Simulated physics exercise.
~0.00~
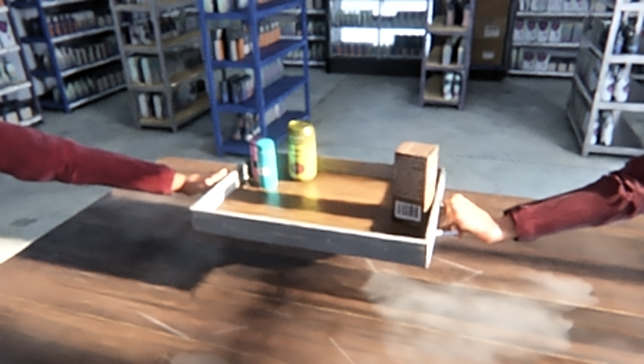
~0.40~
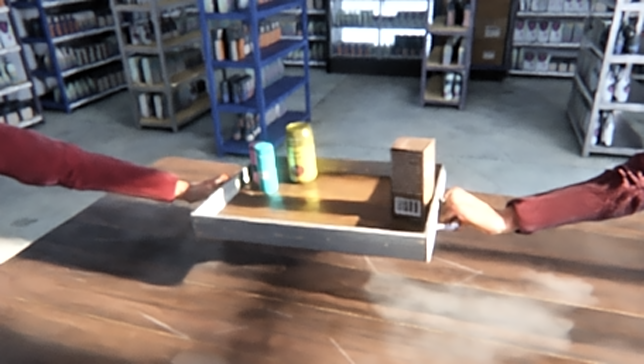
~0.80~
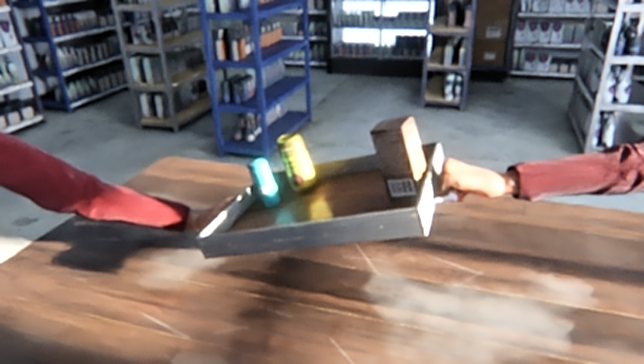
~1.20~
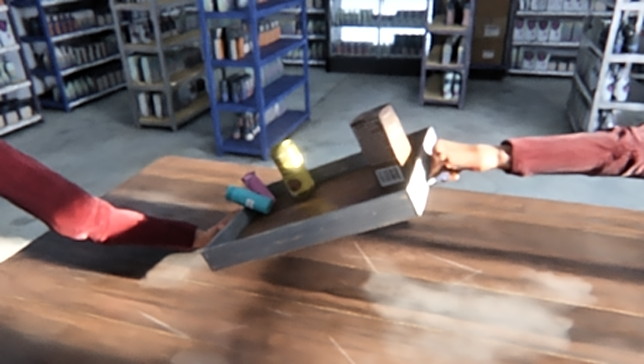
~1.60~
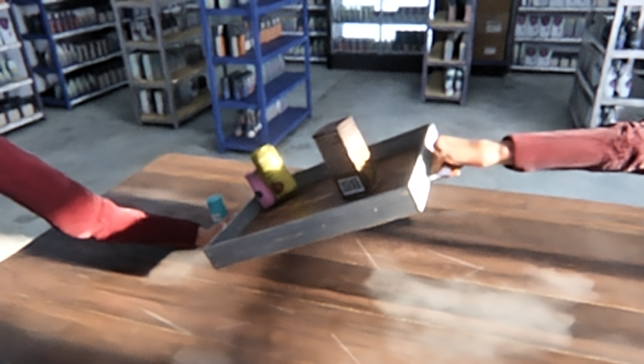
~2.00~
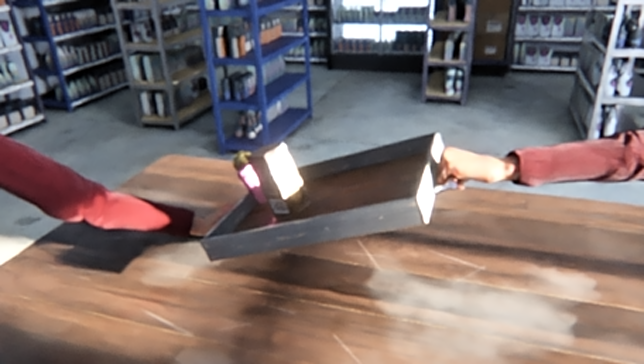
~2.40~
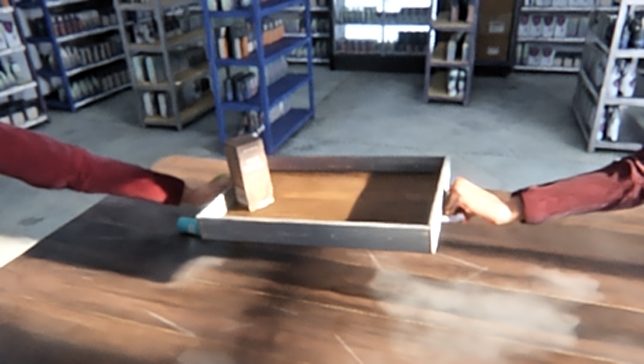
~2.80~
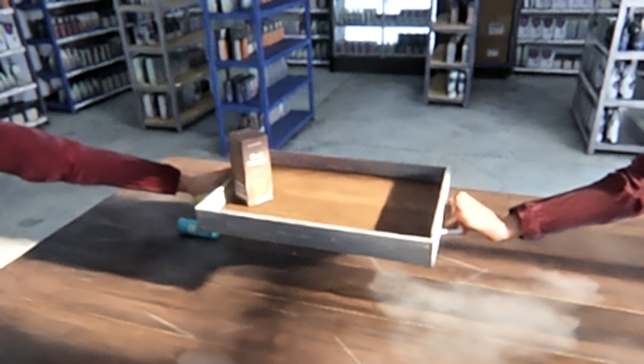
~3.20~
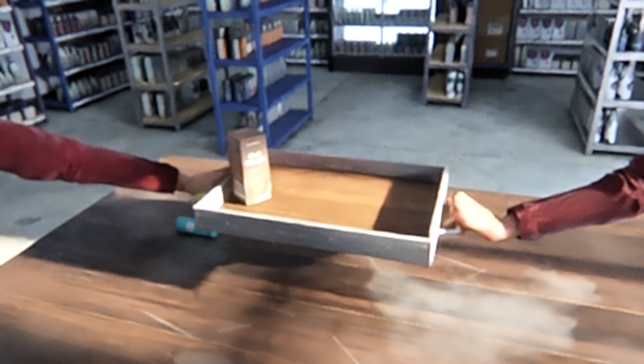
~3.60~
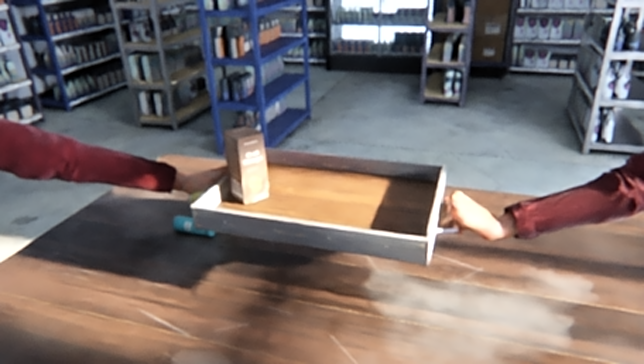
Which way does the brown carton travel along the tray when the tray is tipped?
The brown carton slides to the left, going from the right side of the tray to its left end.
